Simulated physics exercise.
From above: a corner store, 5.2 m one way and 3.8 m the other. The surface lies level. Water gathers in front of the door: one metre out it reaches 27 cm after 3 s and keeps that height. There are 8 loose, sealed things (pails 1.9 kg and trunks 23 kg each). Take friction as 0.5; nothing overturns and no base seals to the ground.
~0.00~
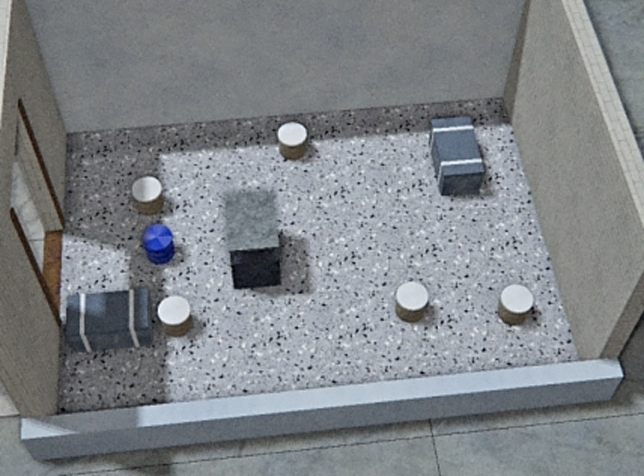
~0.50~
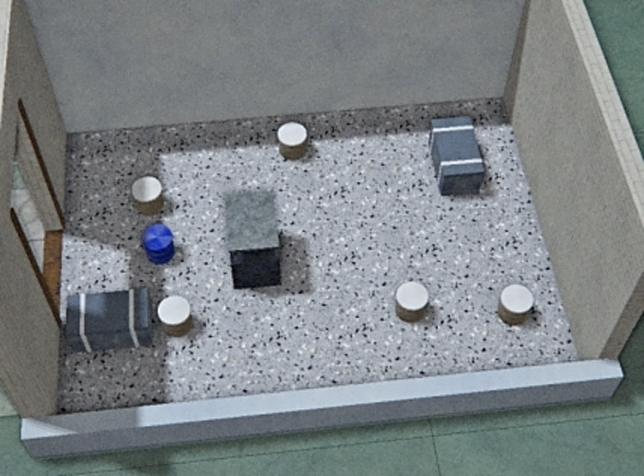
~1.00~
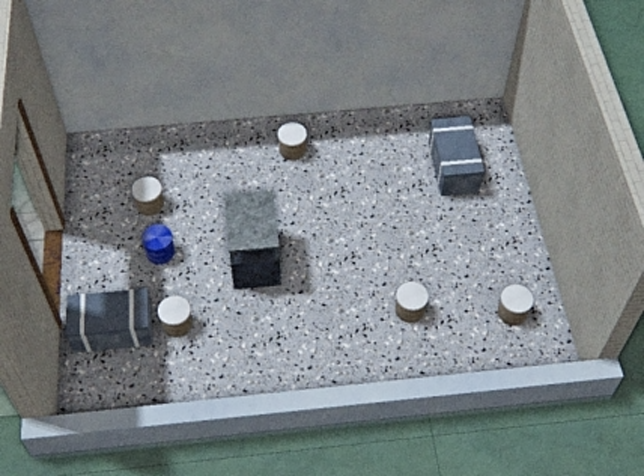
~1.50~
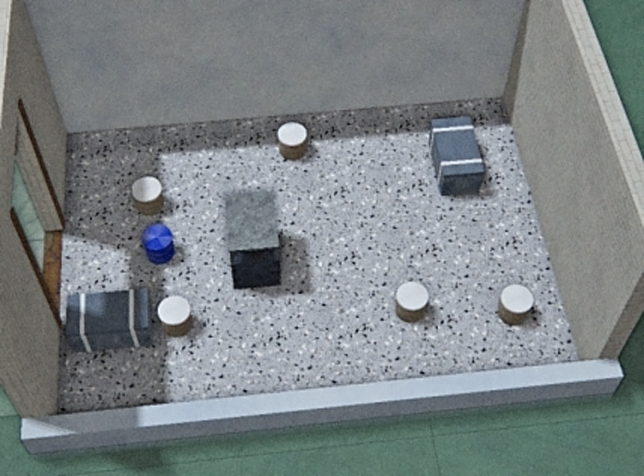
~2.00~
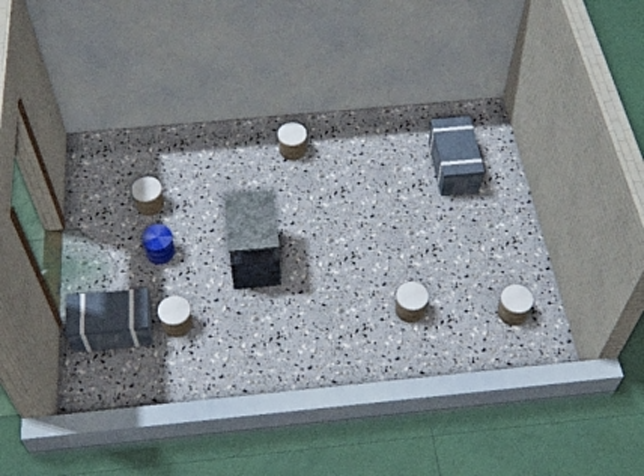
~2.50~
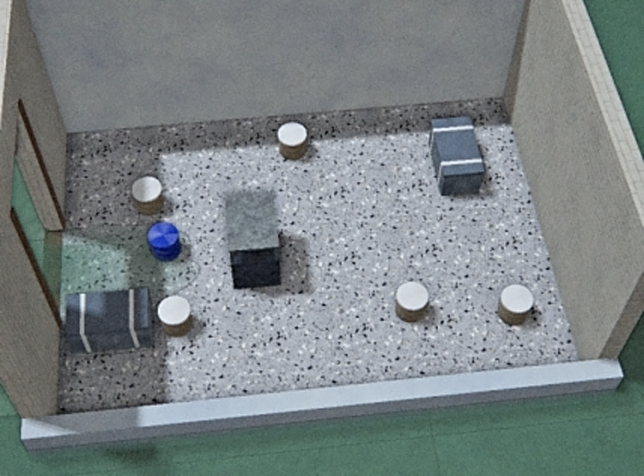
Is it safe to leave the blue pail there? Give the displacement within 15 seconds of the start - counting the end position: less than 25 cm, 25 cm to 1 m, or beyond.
The blue pail ends far away.
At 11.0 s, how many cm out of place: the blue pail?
Roughly 200 cm by then.
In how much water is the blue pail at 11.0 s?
Roughly 9 cm.
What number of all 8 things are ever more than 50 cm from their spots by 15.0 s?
That makes 8.
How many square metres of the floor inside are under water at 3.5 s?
Roughly 5.0 m2.
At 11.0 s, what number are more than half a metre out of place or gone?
By then 5.
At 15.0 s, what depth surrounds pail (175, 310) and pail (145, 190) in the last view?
Roughly 11 and 13 cm.
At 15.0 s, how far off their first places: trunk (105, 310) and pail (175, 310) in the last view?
In that order: 60 cm, 80 cm.
After 3.5 s the blue pail is near (223, 202), 0.8 m from its start, afloat; 1 afloat.
After 6.8 s the blue pail is near (498, 146), 3.9 m from its start, aground; 4 afloat.
After 11.0 s the blue pail is near (340, 318), 2.2 m from its start, afloat; 8 afloat.
After 15.0 s the blue pail is near (490, 279), 3.5 m from its start, afloat; 8 afloat.
